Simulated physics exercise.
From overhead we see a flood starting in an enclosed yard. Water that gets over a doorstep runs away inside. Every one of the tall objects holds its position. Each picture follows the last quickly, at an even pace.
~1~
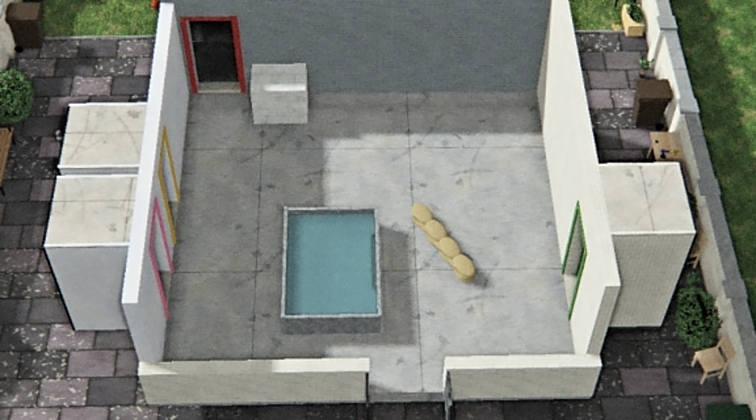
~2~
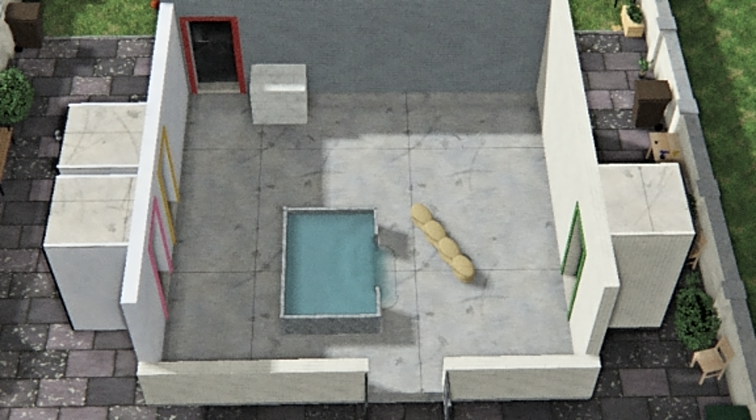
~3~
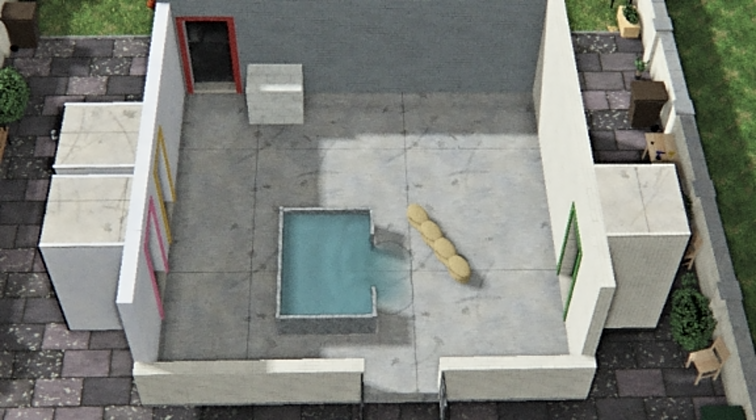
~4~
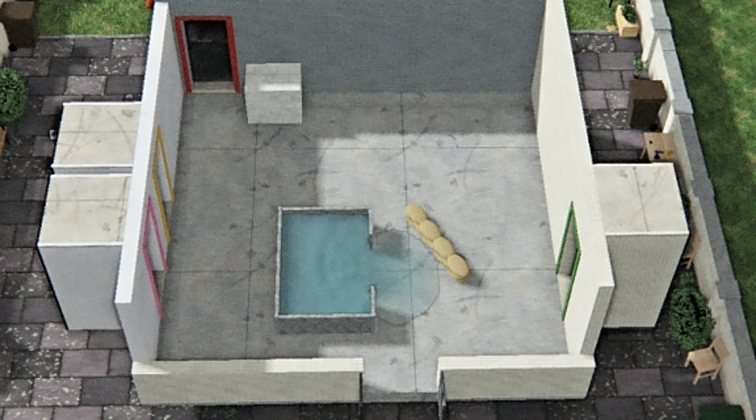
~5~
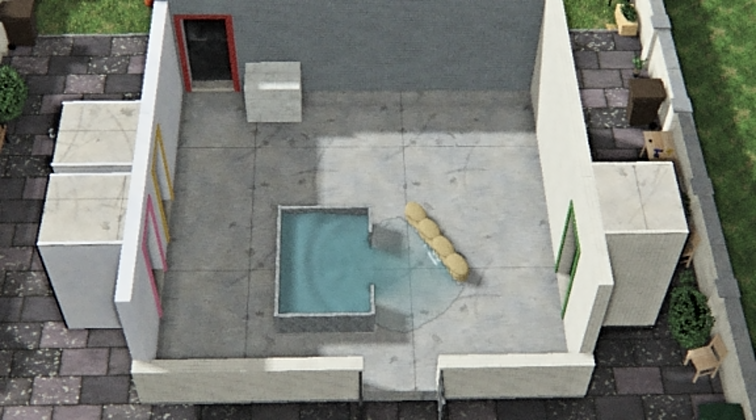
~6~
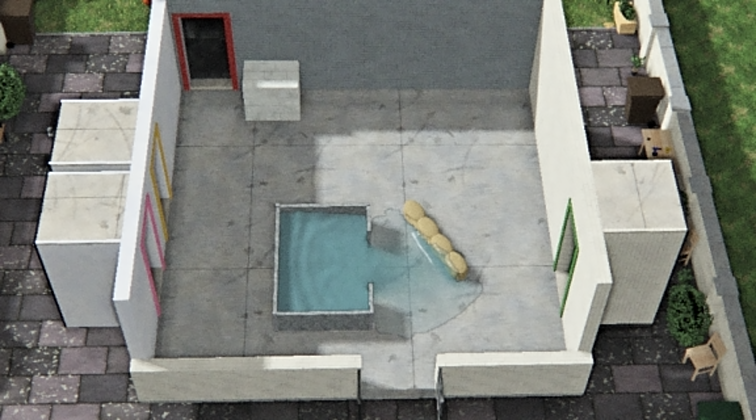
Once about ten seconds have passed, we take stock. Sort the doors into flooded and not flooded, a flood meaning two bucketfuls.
Sorted: Yellow door - not flooded; green door - flooded; red door - not flooded; pink door - not flooded.
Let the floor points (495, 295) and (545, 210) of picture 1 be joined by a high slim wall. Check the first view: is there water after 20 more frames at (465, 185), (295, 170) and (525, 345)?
Taking the points in order, they are high and dry, inundated and inundated.
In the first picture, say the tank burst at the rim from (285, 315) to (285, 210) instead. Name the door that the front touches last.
I'd name the green one.
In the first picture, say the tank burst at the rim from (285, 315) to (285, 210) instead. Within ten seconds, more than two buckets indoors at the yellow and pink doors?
Lab note: The yellow one tops the threshold, the pink one tops the threshold.
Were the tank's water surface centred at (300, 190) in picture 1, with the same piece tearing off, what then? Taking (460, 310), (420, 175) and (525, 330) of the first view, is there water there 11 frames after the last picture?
In that order: Covered, awash, no water.
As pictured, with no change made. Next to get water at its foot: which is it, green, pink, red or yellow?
The green-painted one is the one.
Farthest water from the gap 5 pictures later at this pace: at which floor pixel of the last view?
Roughly (555, 322).
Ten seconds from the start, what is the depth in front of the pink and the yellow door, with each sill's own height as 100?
The first sits near 0 in a hundred and the second near 20 in a hundred.
A moment on, water covers 10 % of the floor; the yellow door not reached, the green door wet at the sill, nothing in, the red door not reached, the pink door not reached.
Next, water covers 20 % of the floor; the yellow door not reached, the green door under two buckets in, the red door not reached, the pink door not reached.
Then, water covers 30 % of the floor; the yellow door not reached, the green door over two buckets in, the red door not reached, the pink door not reached.
Later, water covers 55 % of the floor; the yellow door not reached, the green door over two buckets in, the red door not reached, the pink door not reached.
In the end, water covers 70 % of the floor; the yellow door wet at the sill, nothing in, the green door far over two buckets in, the red door not reached, the pink door not reached.
